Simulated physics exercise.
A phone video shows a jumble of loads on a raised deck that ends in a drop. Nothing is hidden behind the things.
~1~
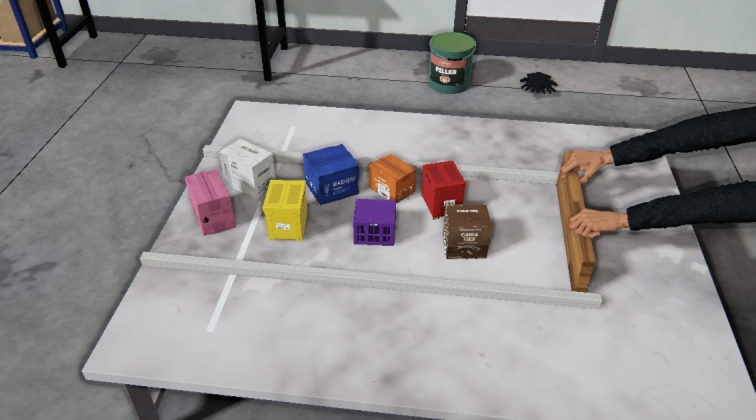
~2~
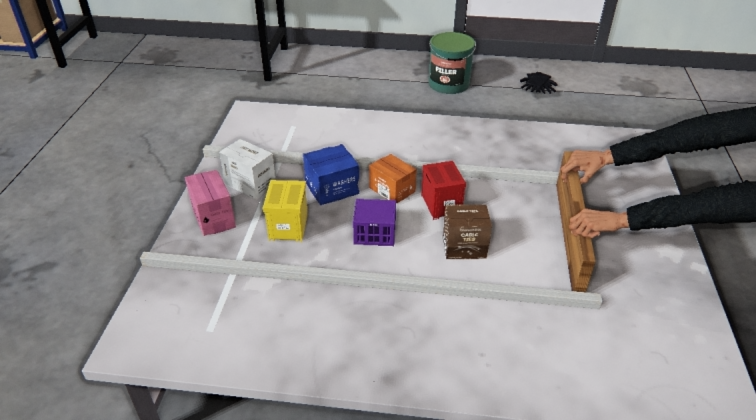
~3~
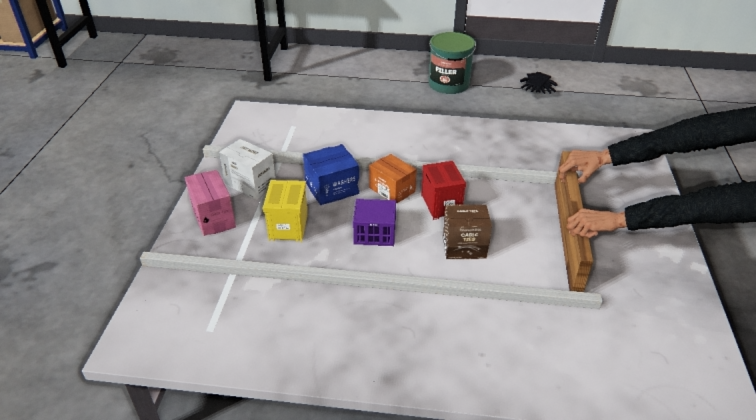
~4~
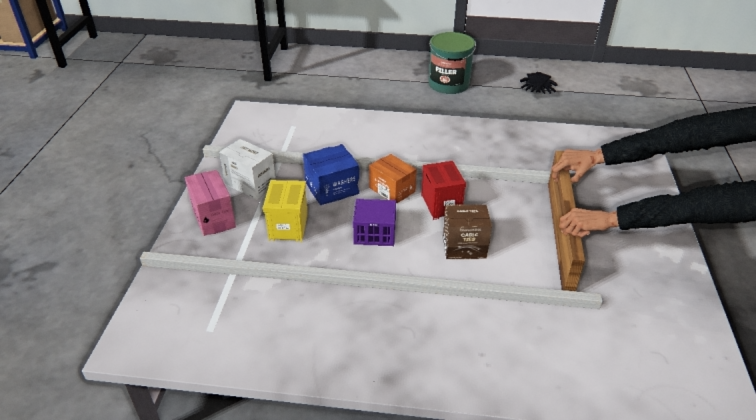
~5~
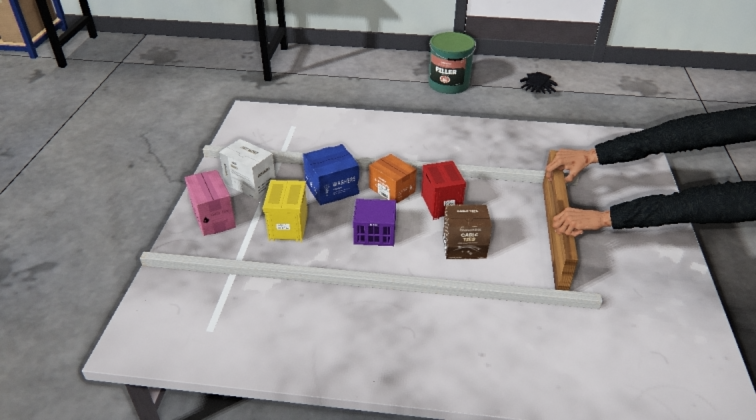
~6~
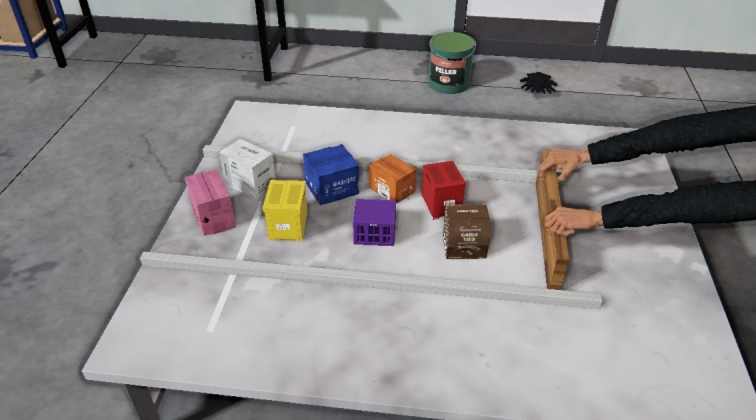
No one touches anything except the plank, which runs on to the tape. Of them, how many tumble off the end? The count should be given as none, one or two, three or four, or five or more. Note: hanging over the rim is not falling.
So the tally of ones that come down is three, perhaps four, really.
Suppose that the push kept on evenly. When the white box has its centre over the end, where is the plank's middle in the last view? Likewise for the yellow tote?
Roughly (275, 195); for the second one, roughly (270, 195).
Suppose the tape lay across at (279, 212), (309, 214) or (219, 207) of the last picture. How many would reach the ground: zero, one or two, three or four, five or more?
In order: Just one or two; none at all; five or more.
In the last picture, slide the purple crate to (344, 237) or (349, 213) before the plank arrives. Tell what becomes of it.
Taking the two places in turn, it holds; holds.
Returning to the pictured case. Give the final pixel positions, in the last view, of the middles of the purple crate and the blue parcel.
(195, 209) and (211, 181), approximately.
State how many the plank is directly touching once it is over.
2.
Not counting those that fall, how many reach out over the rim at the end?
0 in all.
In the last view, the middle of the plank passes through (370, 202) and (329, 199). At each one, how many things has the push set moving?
Tally at point one: 6; at point two: 8.
A little later, none off yet; pink box at rest near (211, 203); white box at rest near (248, 169); yellow tote at rest near (287, 211).
When it is over, the number that fall off is three or four; down, yellow tote, white box and pink box.
